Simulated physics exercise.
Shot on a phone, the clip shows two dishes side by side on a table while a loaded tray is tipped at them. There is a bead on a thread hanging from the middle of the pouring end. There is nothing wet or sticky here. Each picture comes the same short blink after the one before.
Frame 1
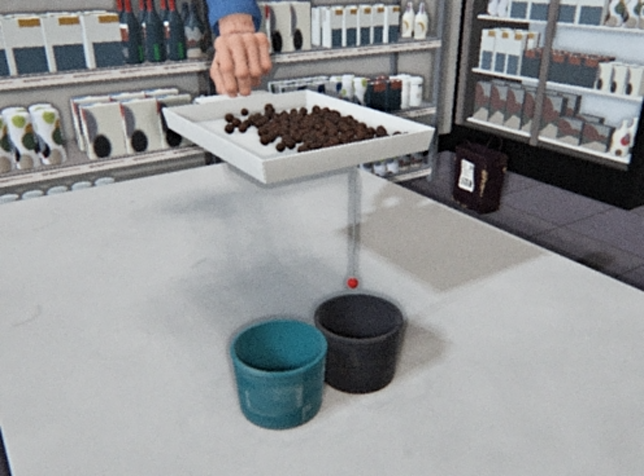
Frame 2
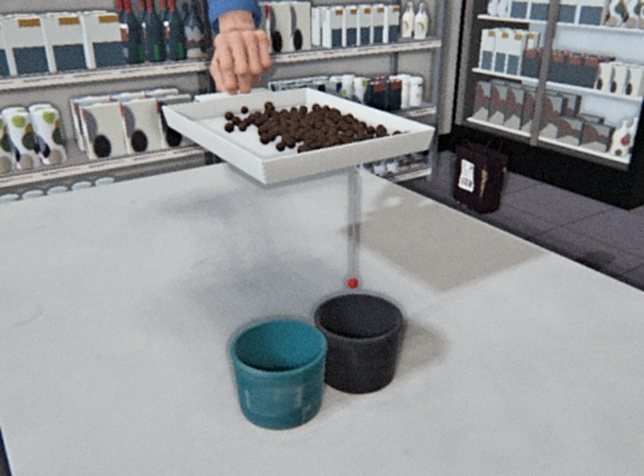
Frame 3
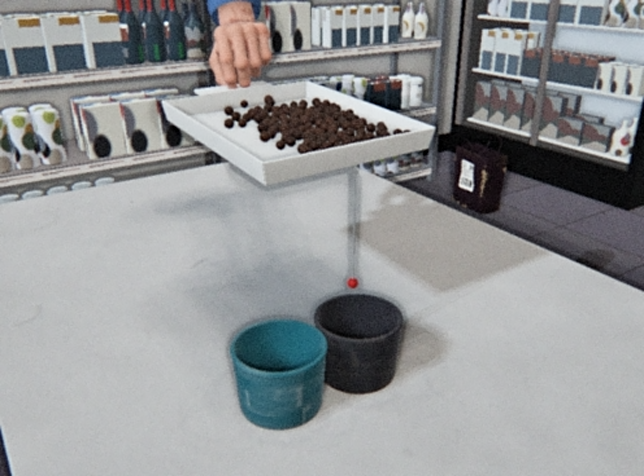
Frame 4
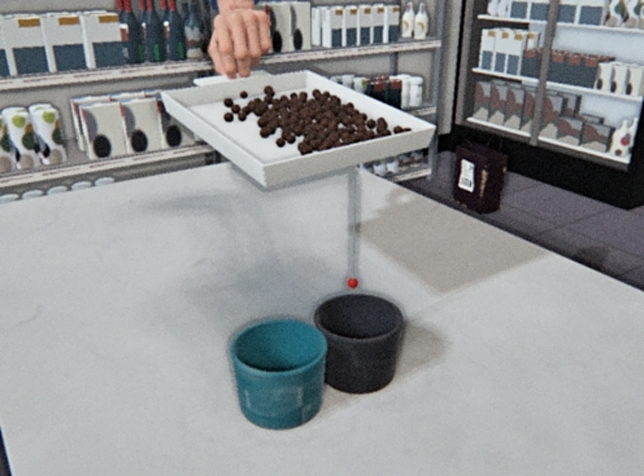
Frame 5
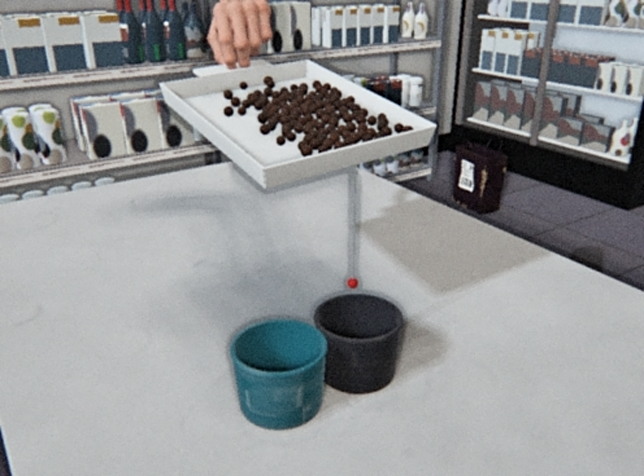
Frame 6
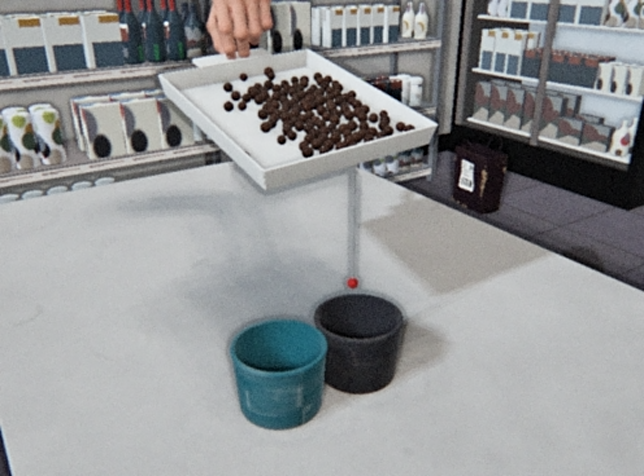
To begin with, a hand holds a white tray of dark brown balls level above a teal dish and a black dish on a pale table. Then the hand slowly raises the far end, tilting the tray slightly toward its near left corner, while the red bead and both dishes stay still.
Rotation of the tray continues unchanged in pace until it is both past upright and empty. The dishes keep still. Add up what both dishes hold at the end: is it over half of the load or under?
More of the load is caught than lost.
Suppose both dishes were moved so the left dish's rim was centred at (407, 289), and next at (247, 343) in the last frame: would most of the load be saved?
Short of half, then the bulk of it.
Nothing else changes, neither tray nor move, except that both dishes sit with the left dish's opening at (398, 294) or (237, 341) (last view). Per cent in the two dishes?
First try: Roughly 0 per cent; second try: Roughly 50 per cent.
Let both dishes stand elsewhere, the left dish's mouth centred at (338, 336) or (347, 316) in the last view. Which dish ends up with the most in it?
First try, the leftmost dish; second try, the leftmost dish.
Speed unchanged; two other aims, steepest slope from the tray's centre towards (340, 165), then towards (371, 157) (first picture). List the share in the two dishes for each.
I'd say some 40 in a hundred at first, then 10 in a hundred.
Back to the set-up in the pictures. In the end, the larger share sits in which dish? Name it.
The one to the left.
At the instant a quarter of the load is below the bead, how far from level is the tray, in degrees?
It is at around 85 degrees.
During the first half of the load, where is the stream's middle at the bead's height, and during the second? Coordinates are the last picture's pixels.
About (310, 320), and after that about (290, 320).
Just after the last frame, tray tipped steeply; almost all on the tray; just a few in the air.
A moment on, tray tipped right over; about a tenth on the tray; roughly half in the left dish; roughly a quarter in the right dish; about a tenth outside both; about a tenth in the air.
Further on, tray tipped past a quarter turn; roughly two thirds in the left dish; roughly a quarter in the right dish; about a tenth outside both.
When it is over, tray tipped past a quarter turn; roughly two thirds in the left dish; roughly a quarter in the right dish; about a tenth outside both.
